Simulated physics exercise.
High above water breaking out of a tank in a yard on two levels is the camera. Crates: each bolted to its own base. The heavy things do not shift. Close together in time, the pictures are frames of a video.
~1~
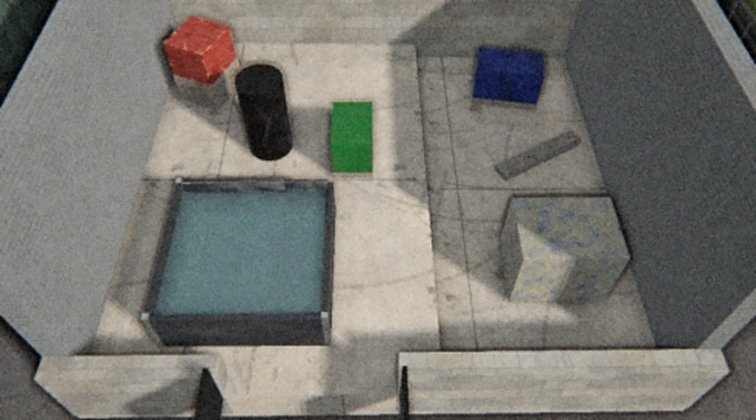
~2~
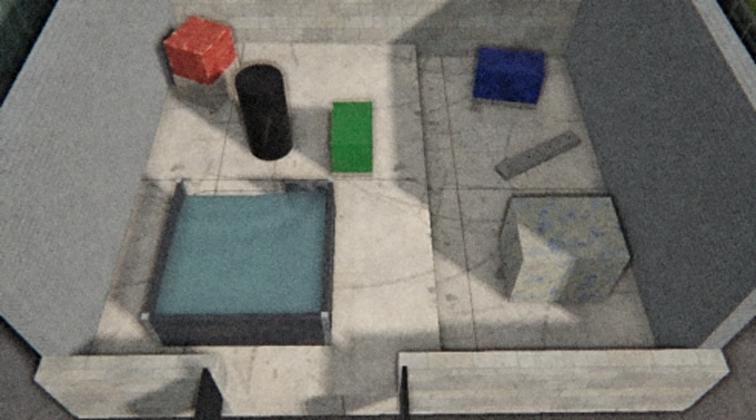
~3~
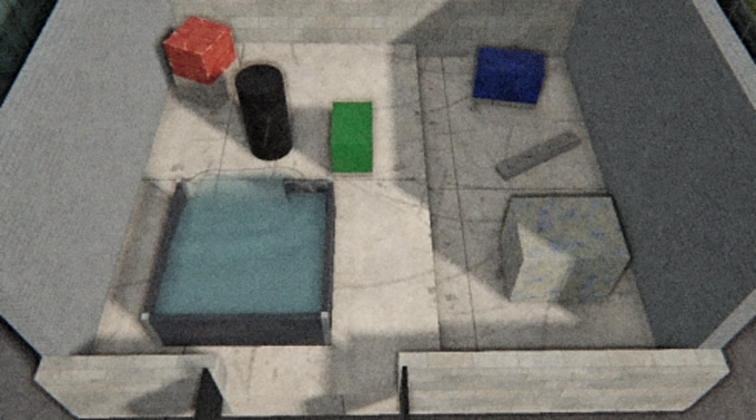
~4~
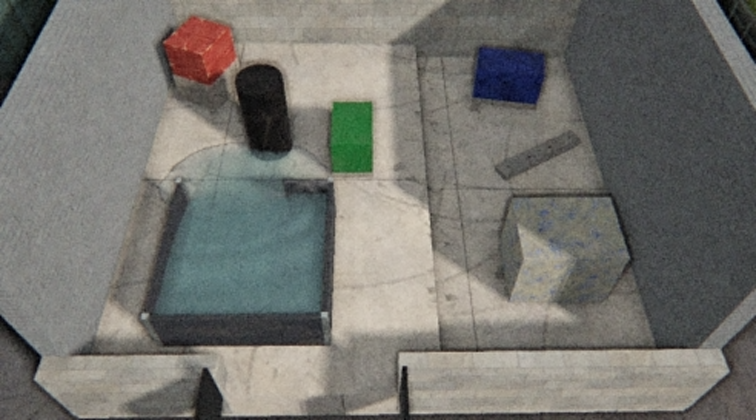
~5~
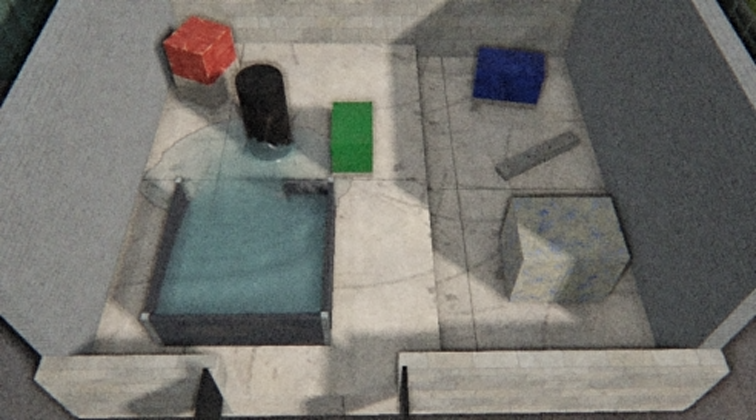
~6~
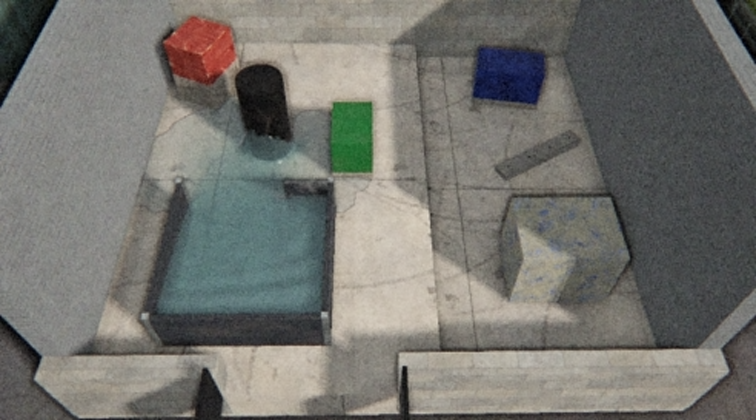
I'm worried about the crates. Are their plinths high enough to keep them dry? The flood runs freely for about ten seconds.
In the end the red crate will be left dry, the blue crate will be left wet, the green crate will be left wet.
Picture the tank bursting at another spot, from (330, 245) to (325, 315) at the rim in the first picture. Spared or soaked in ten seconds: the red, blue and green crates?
I'd expect the red crate remains untouched, the blue crate goes wet, and the green crate remains untouched.
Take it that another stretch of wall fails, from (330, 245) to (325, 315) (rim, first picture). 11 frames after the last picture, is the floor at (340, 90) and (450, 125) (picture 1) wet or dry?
I'd expect the first point to stay dry and the second point to stay dry.
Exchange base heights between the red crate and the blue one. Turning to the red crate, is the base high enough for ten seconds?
Red crate: Flooded.
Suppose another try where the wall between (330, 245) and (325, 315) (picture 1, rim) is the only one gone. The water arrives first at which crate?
The blue-painted one.
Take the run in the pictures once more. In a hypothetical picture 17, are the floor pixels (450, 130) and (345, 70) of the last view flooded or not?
Dry, wet.
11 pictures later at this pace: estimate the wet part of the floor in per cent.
About 35 per cent.
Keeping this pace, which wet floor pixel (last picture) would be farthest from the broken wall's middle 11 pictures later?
I'd say around (437, 58).
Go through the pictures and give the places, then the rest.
The first frame shows the water tank at (247, 248) is whole and still.
In the second frame, the front is at a hidden place, out from the gap on the water tank's far side.
In the third frame, the front is at (289, 173), out from the gap on the water tank's far side.
In the fourth frame, water pours out on the water tank's far side and has run to (296, 150).
In the fifth frame, water pours out on the water tank's far side and has run to (232, 123).
In the sixth frame, water pours out on the water tank's far side and has run to (232, 100).
A moment on, water covers 20 % of the floor; the red crate water round its plinth, the blue crate not reached, the green crate water round its plinth.
Next, water covers 35 % of the floor; the red crate water round its plinth, the blue crate not reached, the green crate water round its plinth.
Then, water covers 45 % of the floor; the red crate water round its plinth, the blue crate water round its plinth, the green crate water round its plinth.
Later, water covers 70 % of the floor; the red crate water round its plinth, the blue crate water round its plinth, the green crate water round its plinth.
In the end, water covers 85 % of the floor; the red crate stayed above the water, the blue crate was topped, the green crate was topped.
